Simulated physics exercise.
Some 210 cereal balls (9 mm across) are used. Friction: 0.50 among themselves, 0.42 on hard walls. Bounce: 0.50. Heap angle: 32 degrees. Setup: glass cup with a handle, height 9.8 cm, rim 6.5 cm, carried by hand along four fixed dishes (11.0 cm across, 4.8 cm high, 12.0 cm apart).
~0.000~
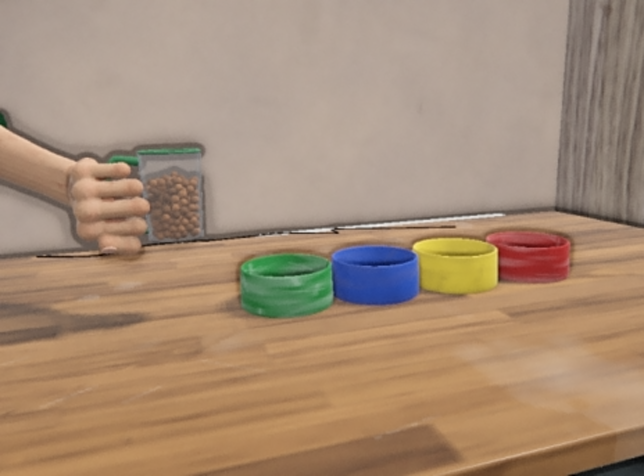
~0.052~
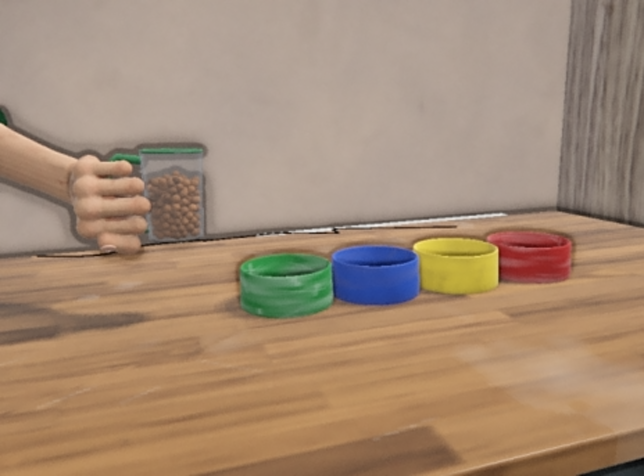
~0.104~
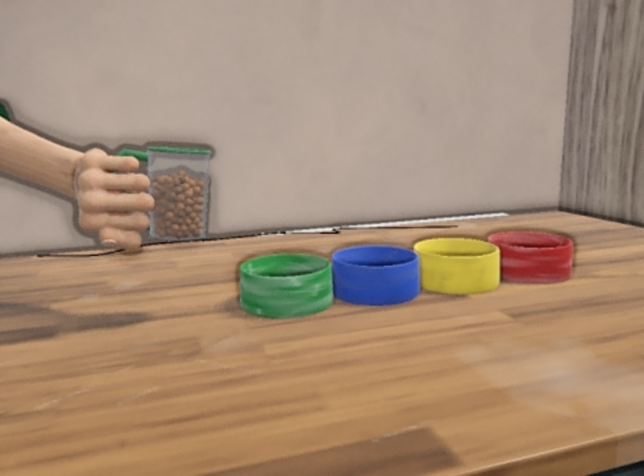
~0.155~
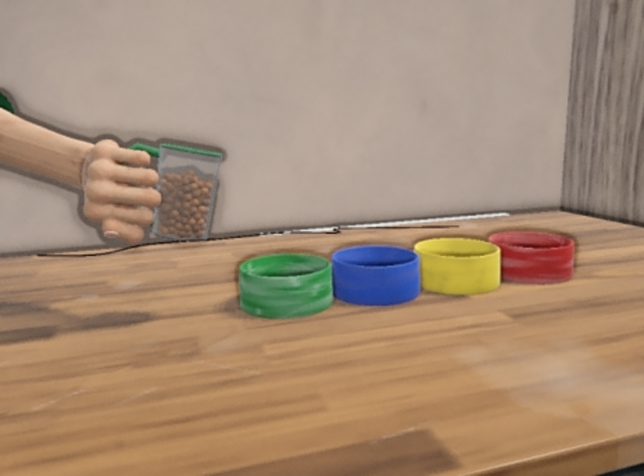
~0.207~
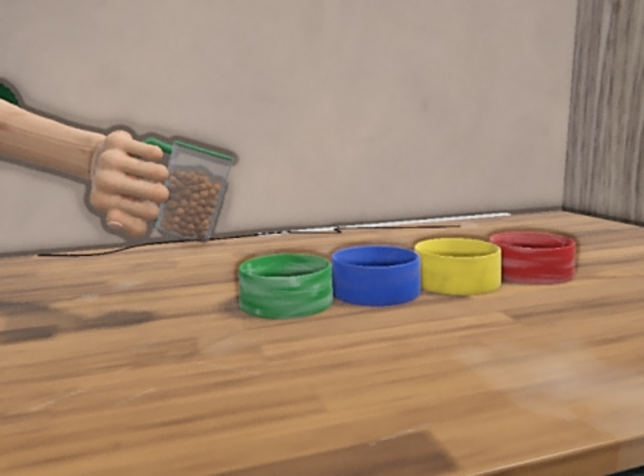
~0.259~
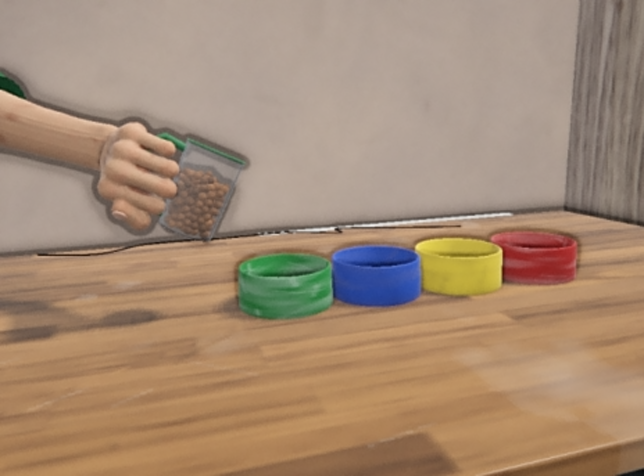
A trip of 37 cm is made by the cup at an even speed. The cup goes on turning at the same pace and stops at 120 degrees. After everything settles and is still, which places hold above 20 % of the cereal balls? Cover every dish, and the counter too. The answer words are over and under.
Red: Under. Blue: Over. Green: Under. Yellow: Under. Counter: Under.
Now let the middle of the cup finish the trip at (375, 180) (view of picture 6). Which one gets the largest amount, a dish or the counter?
The biggest share ends at blue.
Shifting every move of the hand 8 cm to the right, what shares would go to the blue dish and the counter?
Blue 10, counter 0.
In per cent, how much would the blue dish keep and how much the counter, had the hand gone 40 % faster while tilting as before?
Shares: Blue 20, counter 10.
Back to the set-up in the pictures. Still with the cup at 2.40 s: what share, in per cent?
Roughly 0 %.
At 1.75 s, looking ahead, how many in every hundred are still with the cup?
Around 0 per cent of the load.
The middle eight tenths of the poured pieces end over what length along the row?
6 centimetres.
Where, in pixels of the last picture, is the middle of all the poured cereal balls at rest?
Near (391, 278).
Then, at 1.15 s, tilt 120 degrees; cup holds 50 %, blue 45 %.
Then, at 1.75 s, tilt 120 degrees; cup holds 0 %, blue 90 %, yellow 5 %.
After 2.40 s, tilt 120 degrees; cup holds 0 %, blue 90 %, yellow 5 %.
By 2.7 s all is still; red 0 %, blue 90 %, green 0 %, yellow 5 %, counter 5 %.
